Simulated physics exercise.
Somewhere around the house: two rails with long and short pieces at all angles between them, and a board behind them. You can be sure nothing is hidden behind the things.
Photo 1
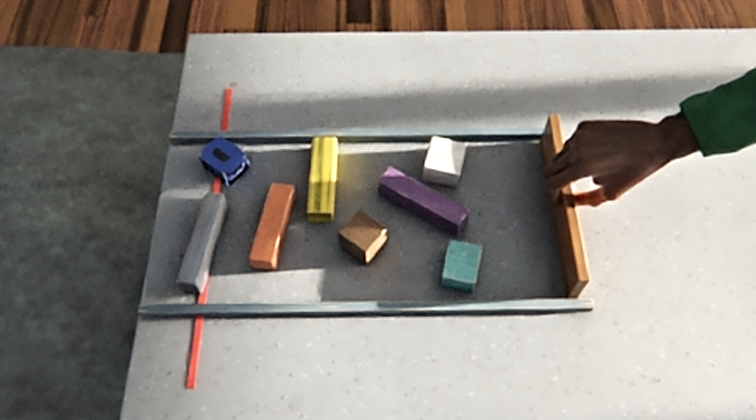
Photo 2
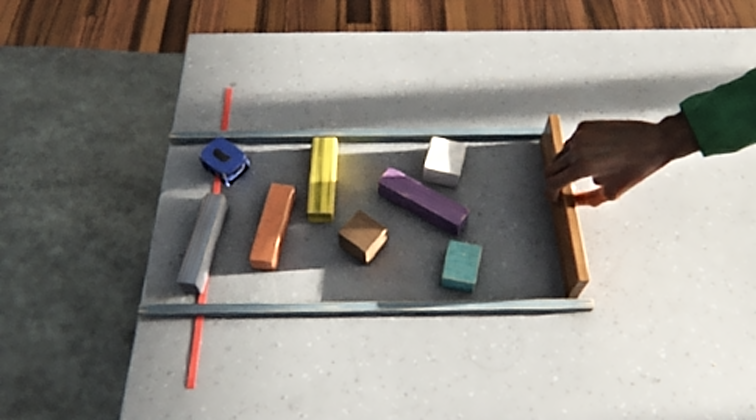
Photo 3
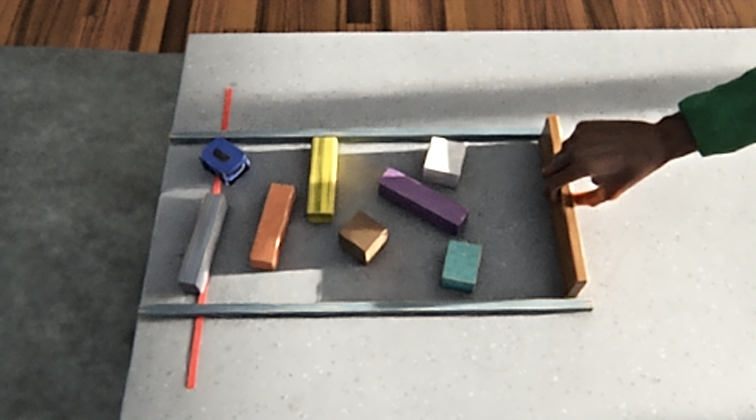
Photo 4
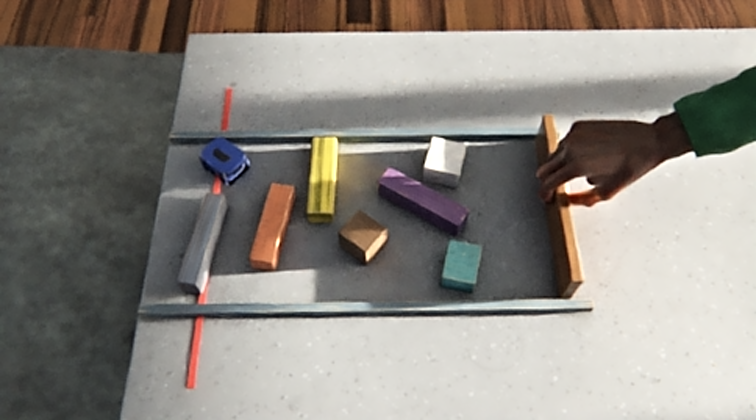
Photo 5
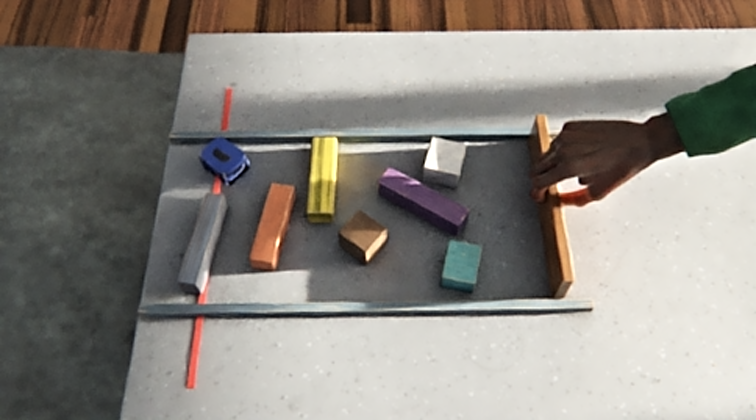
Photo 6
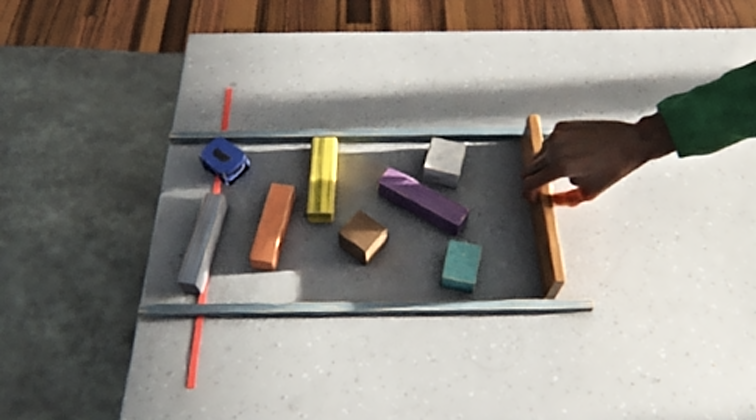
The clip opens on a pale tabletop where two rails enclose scattered coloured blocks and sticks, with a blue case and grey stick over a red line at left. A hand in a green sleeve holds a wooden board at right, then slides it slightly left while the pieces stay still.
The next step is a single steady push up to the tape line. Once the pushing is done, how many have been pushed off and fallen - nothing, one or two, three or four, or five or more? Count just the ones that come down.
Falls come to a total of three or four.
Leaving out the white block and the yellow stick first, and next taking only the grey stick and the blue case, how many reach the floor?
The count is 1 in one try and 2 in the other, in that order.
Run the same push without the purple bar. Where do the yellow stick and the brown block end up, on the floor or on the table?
The yellow stick: Remains. The brown block: Remains.
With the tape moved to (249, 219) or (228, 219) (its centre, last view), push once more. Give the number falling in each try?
First try 1, second try 2.
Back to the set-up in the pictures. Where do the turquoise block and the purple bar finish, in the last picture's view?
Near (186, 278) and (177, 202).
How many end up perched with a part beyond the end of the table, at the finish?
I get 2.
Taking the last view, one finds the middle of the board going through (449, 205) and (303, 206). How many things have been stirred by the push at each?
First 3, then 8.
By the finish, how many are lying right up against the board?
Contact count: 3.
A little later, none off yet; grey stick at rest near (204, 242); blue case at rest near (225, 162); orange bar at rest near (273, 226).
When it is over, the number that fall off is three or four; down, yellow stick, orange bar, blue case and grey stick.
